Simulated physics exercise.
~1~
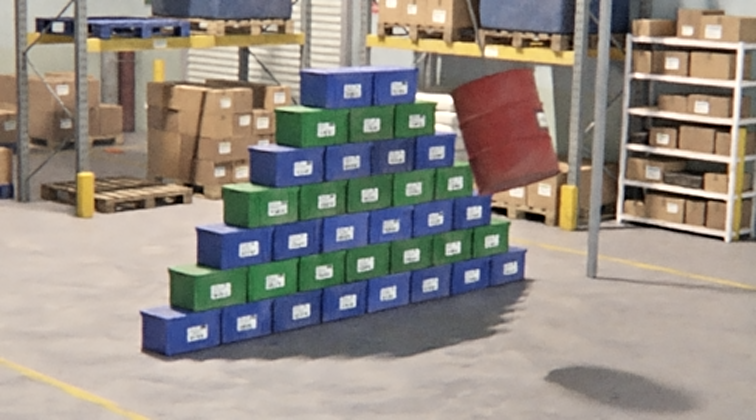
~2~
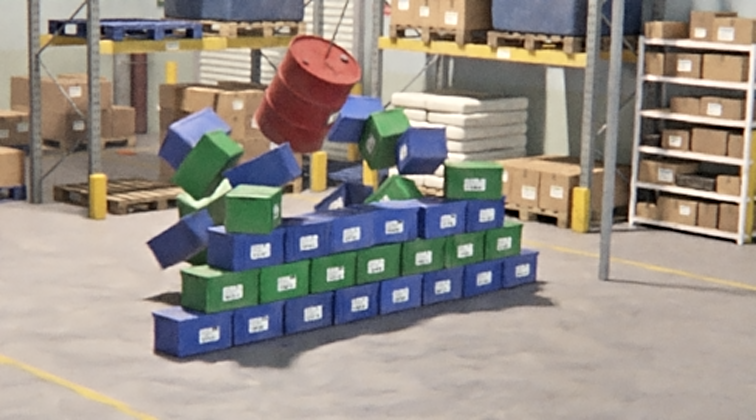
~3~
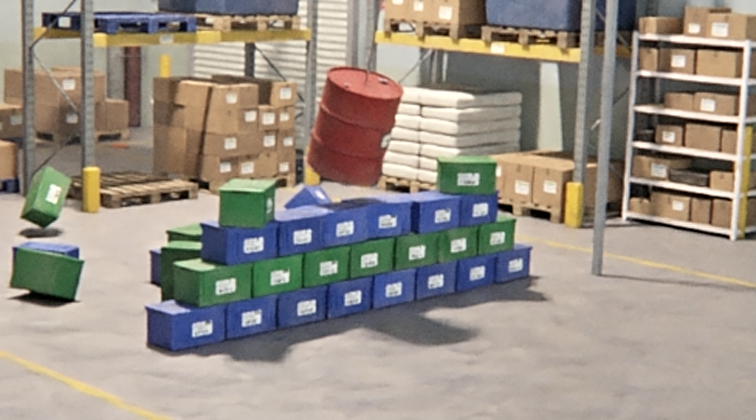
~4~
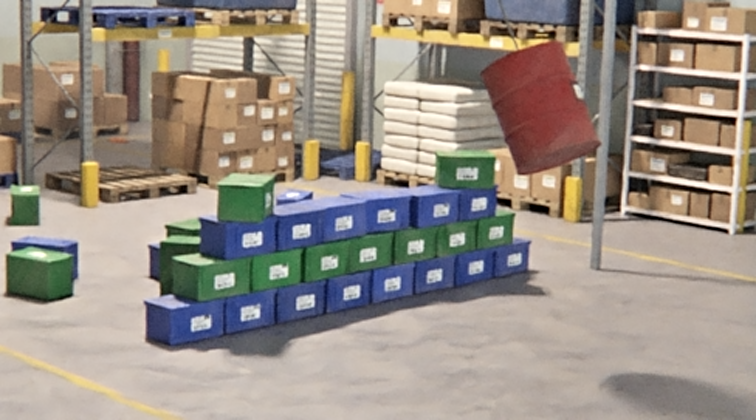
Red drum swinging left into a stepped wall of blue and green totes, scattering its upper rows, then swinging back right.
